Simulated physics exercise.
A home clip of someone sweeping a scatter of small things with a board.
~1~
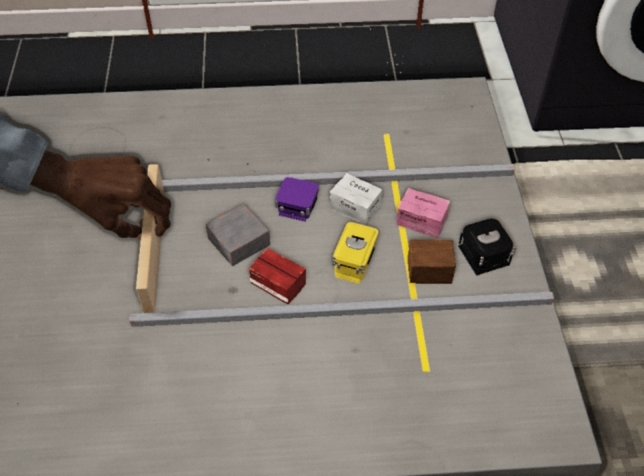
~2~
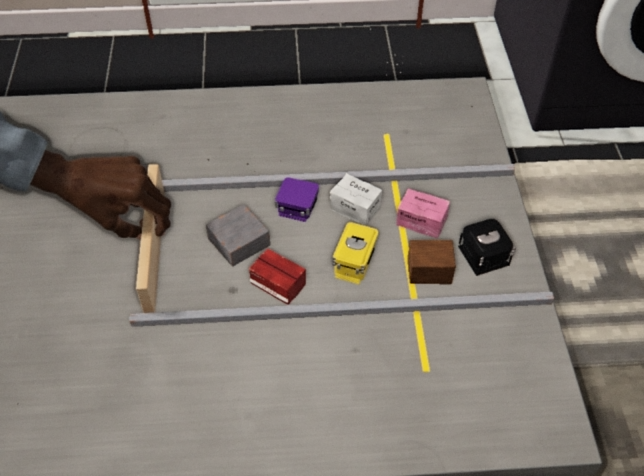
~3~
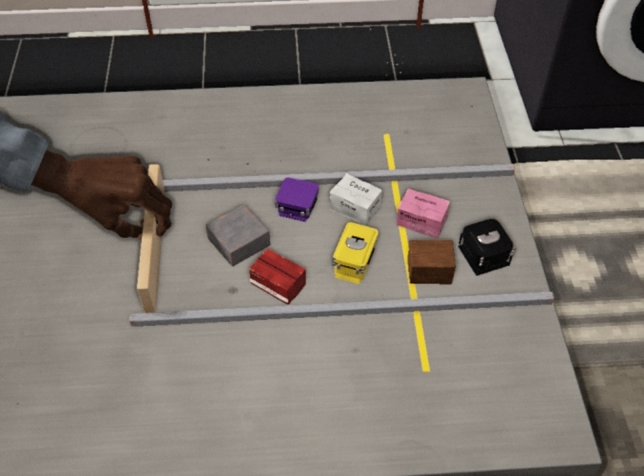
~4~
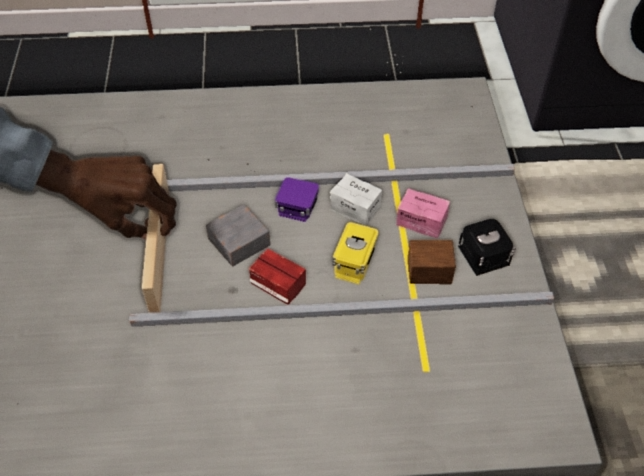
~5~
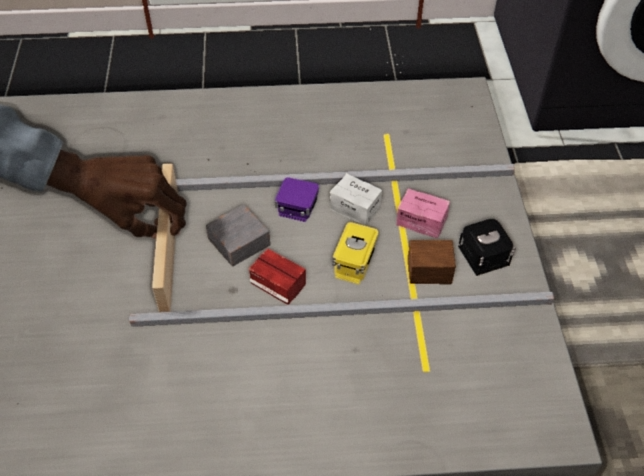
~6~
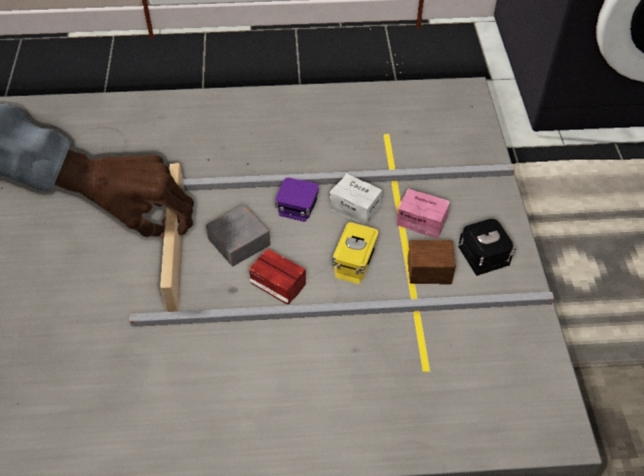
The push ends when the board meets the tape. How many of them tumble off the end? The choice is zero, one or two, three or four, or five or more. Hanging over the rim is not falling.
The number that fall off is zero.
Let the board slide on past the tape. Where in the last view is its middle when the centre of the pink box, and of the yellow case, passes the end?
At (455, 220) for the pink box; at (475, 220) for the yellow case.
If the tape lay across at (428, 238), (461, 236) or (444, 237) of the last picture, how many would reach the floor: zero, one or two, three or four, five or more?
The falls would be just one or two; either three or four; 1 or 2.
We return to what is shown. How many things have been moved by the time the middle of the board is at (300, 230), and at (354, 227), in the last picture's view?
The counts are 5 and 8.
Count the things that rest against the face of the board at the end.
In contact: 3.
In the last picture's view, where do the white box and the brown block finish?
The white box at (457, 188), the brown block at (503, 269).
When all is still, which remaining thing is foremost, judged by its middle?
The black case ends nearest.
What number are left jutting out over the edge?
The number is 1.
Soon after, none off yet; black case at rest near (486, 246); pink box at rest near (423, 213); brown block at rest near (431, 262).
In the end, the number that fall off is zero.
